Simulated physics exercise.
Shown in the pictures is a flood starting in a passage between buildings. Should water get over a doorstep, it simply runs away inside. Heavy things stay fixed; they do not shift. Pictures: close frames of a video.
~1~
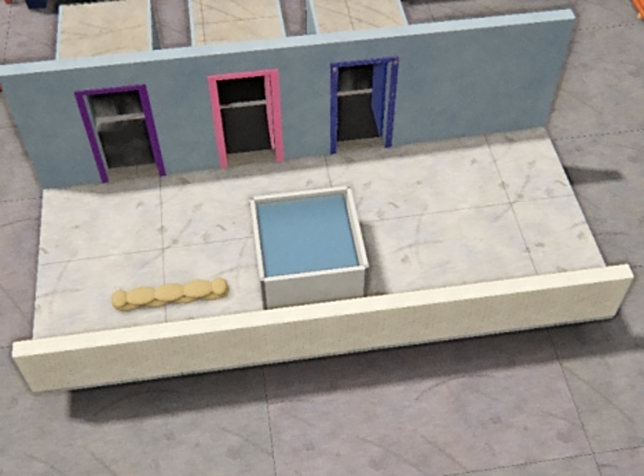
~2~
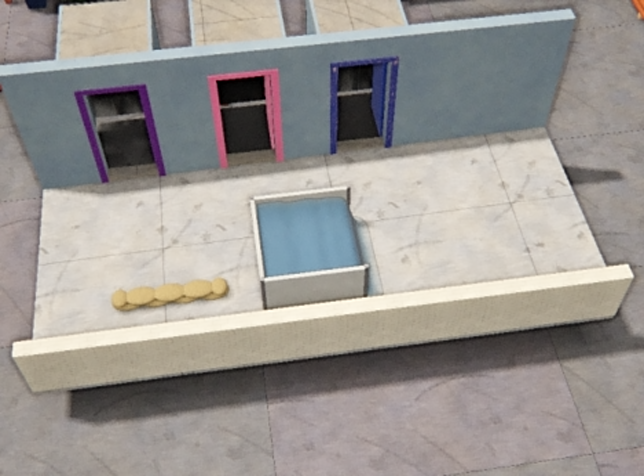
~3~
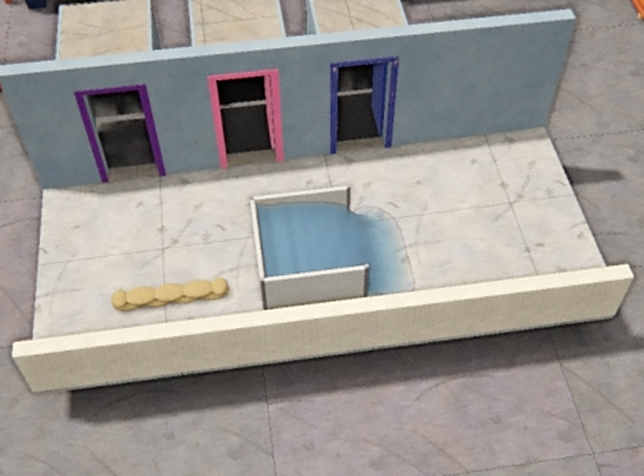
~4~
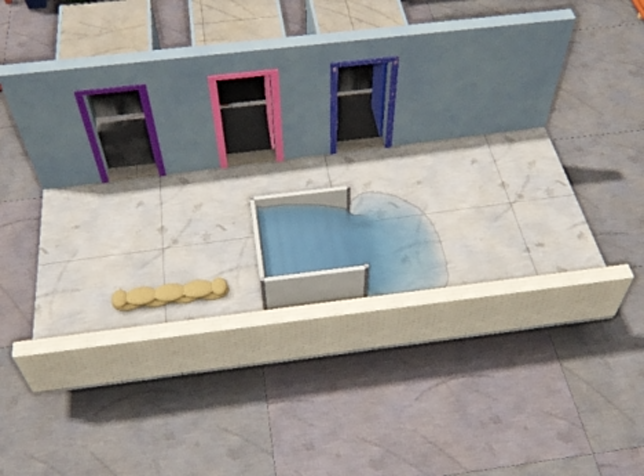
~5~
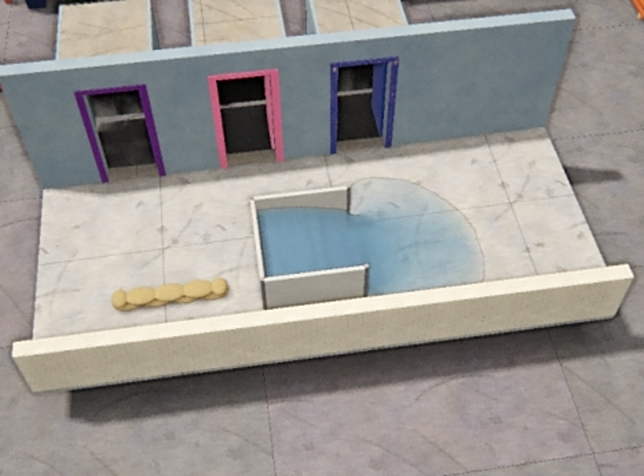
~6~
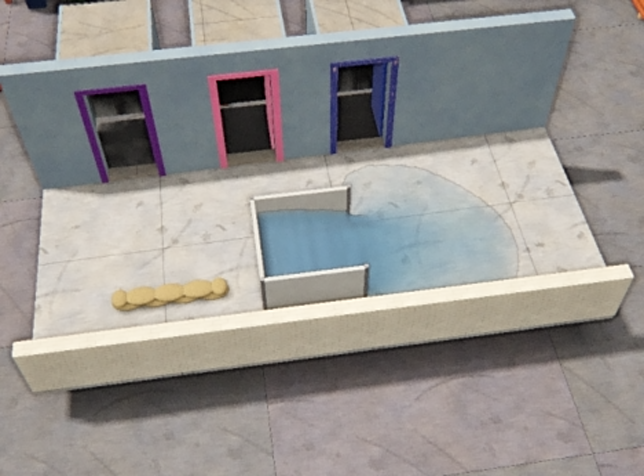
Blue water pours from the open right side of a square tank and spreads rightward across the pale floor.
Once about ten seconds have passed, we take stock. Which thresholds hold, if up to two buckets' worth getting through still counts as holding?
The pink door holds; the blue door holds; the purple door holds.
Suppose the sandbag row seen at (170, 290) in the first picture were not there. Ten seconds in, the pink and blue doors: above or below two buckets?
Outcome: Pink doesn't reach it; blue doesn't reach it.
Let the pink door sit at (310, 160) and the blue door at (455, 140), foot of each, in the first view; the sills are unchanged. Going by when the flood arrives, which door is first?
Earliest to get wet is the blue door.
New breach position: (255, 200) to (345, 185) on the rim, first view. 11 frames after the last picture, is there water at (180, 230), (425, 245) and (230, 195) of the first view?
Taken one by one: Unaffected, then unaffected, then sodden.
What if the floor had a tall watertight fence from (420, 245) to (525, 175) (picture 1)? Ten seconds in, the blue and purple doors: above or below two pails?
Blue is over; purple stays under.
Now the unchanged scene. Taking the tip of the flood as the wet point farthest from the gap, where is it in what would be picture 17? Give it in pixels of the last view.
My guess is roughly (529, 132).
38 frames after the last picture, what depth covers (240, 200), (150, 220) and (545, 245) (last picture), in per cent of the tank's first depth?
Around 2, 0 and 4 %.
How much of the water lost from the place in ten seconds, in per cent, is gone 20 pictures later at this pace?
It comes to around 70 per cent.
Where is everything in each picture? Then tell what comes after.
The first frame shows still water in the water tank at (307, 235).
In the second frame, the front is at a hidden place, out from the gap at (354, 248).
In the third frame, the front is at a hidden place, out from the gap at (354, 251).
In the fourth frame, the front is at a hidden place, out from the gap at (354, 253).
In the fifth frame, water pours out at (354, 253) and has run to (479, 275).
In the sixth frame, the front is at (513, 252), out from the gap at (354, 254).
A moment on, water covers 45 % of the floor; the pink door not reached, the blue door wet at the sill, nothing in, the purple door not reached.
Next, water covers 45 % of the floor; the pink door not reached, the blue door under two buckets in, the purple door not reached.
Then, water covers 45 % of the floor; the pink door not reached, the blue door under two buckets in, the purple door not reached.
Later, water covers 50 % of the floor; the pink door wet at the sill, nothing in, the blue door under two buckets in, the purple door not reached.
In the end, water covers 55 % of the floor; the pink door wet at the sill, nothing in, the blue door under two buckets in, the purple door wet at the sill, nothing in.
